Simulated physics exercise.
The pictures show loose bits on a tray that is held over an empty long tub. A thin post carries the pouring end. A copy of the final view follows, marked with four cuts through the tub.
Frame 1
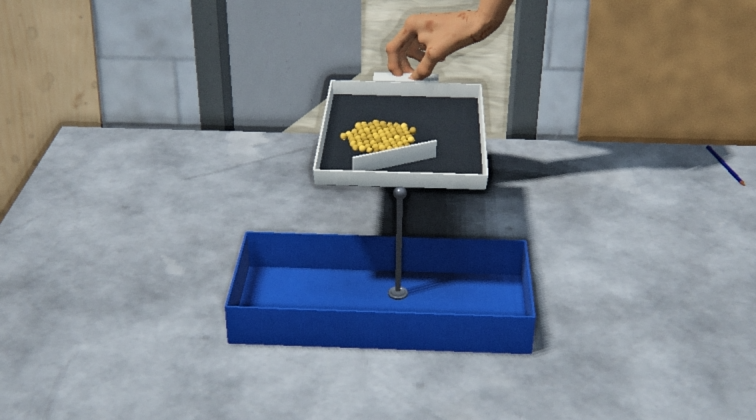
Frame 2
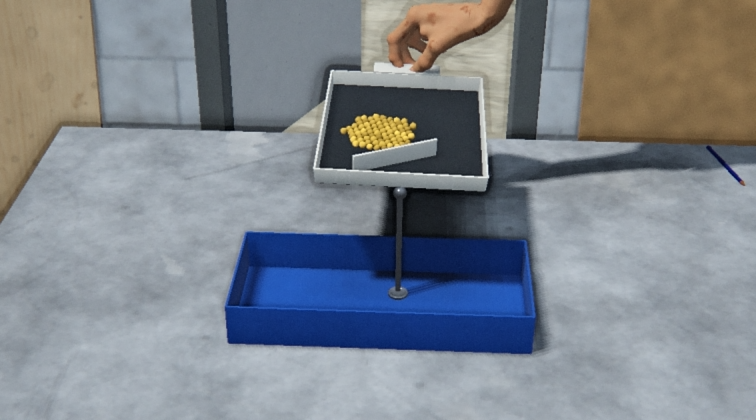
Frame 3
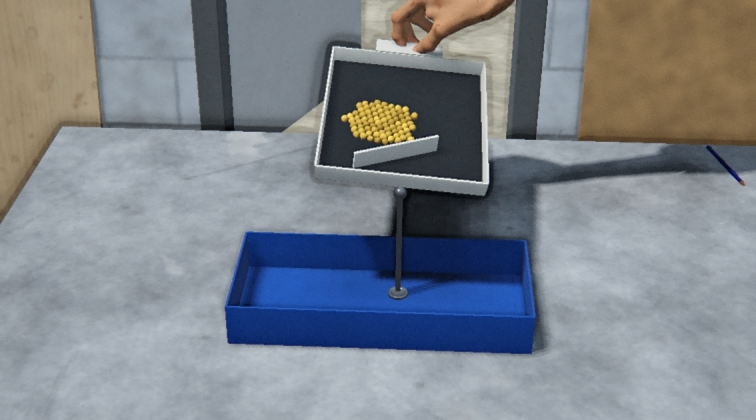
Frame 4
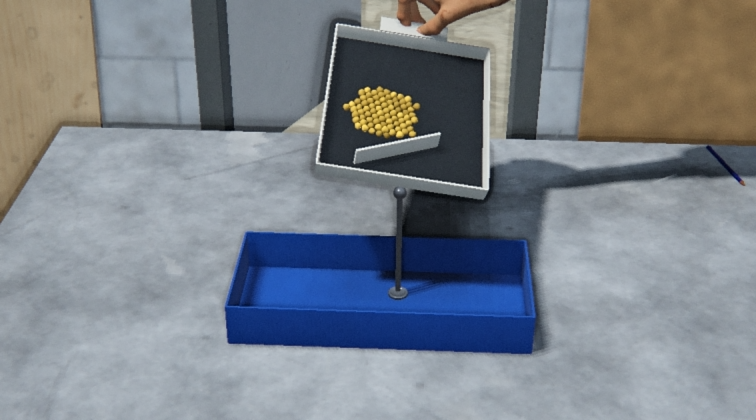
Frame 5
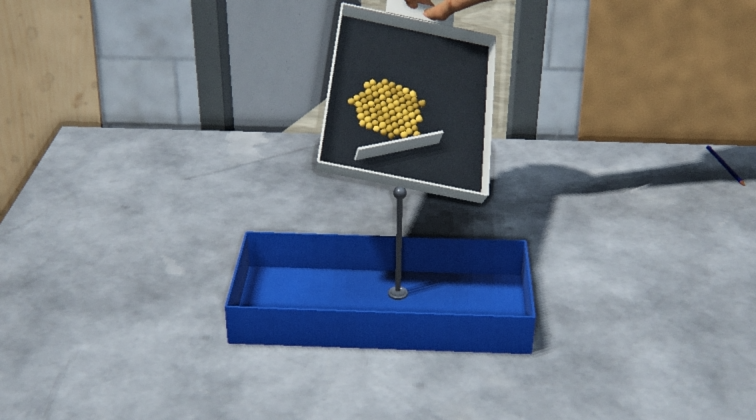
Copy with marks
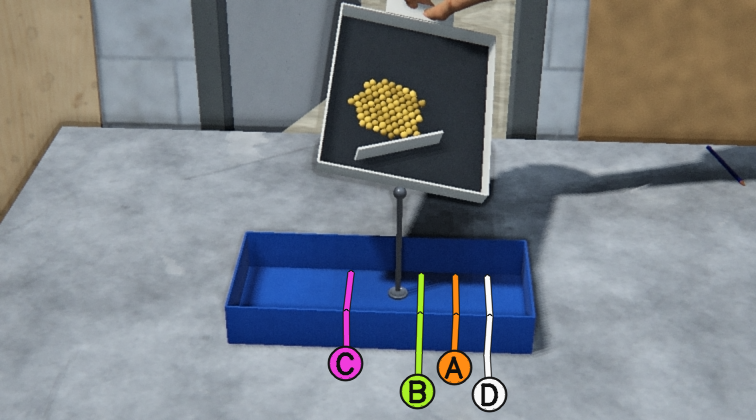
A square tray with white rims and a dark floor, carrying a cluster of small yellow balls behind a slanted white fin, begins nearly level above an empty blue tub. A hand lifts its far edge steadily, tilting it clearly toward the viewer, while the near right corner dips lower.
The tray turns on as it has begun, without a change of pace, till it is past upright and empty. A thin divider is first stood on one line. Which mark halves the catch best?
A works best here.
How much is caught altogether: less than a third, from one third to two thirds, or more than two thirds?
About that: More than two thirds.
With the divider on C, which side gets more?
More lands on the right.
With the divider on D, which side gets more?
The left side.
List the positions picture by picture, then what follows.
Corners of the pouring end near (316, 169) and (486, 174), level; middle of the load near (383, 136), puffed corn balls, in the first picture.
Corners of the pouring end near (316, 168) and (486, 177), barely tipped; fin from (353, 156) to (437, 139), in the second picture.
Corners of the pouring end near (317, 165) and (486, 182), a little tipped; front corners of the tub near (226, 307) and (534, 317), in the third picture.
Corners of the pouring end near (318, 162) and (487, 188), clearly tipped; far corners near (338, 25) and (488, 49), in the fourth picture.
Corners of the pouring end near (320, 160) and (486, 193), clearly tipped; the right corner sinks clearly lower, in the fifth picture.
On the marked copy, line A crosses the front rim at (456, 314); line B crosses the front rim at (420, 313); line C crosses the front rim at (346, 311); line D crosses the front rim at (489, 316).
Choosing A, of what is caught, close to half on the left of the divider, close to half on the right.
Choosing B, of what is caught, a small share on the left of the divider, the bulk on the right.
Choosing C, of what is caught, none at all on the left of the divider, the whole lot on the right.
Choosing D, of what is caught, all but a few on the left of the divider, only a few on the right.
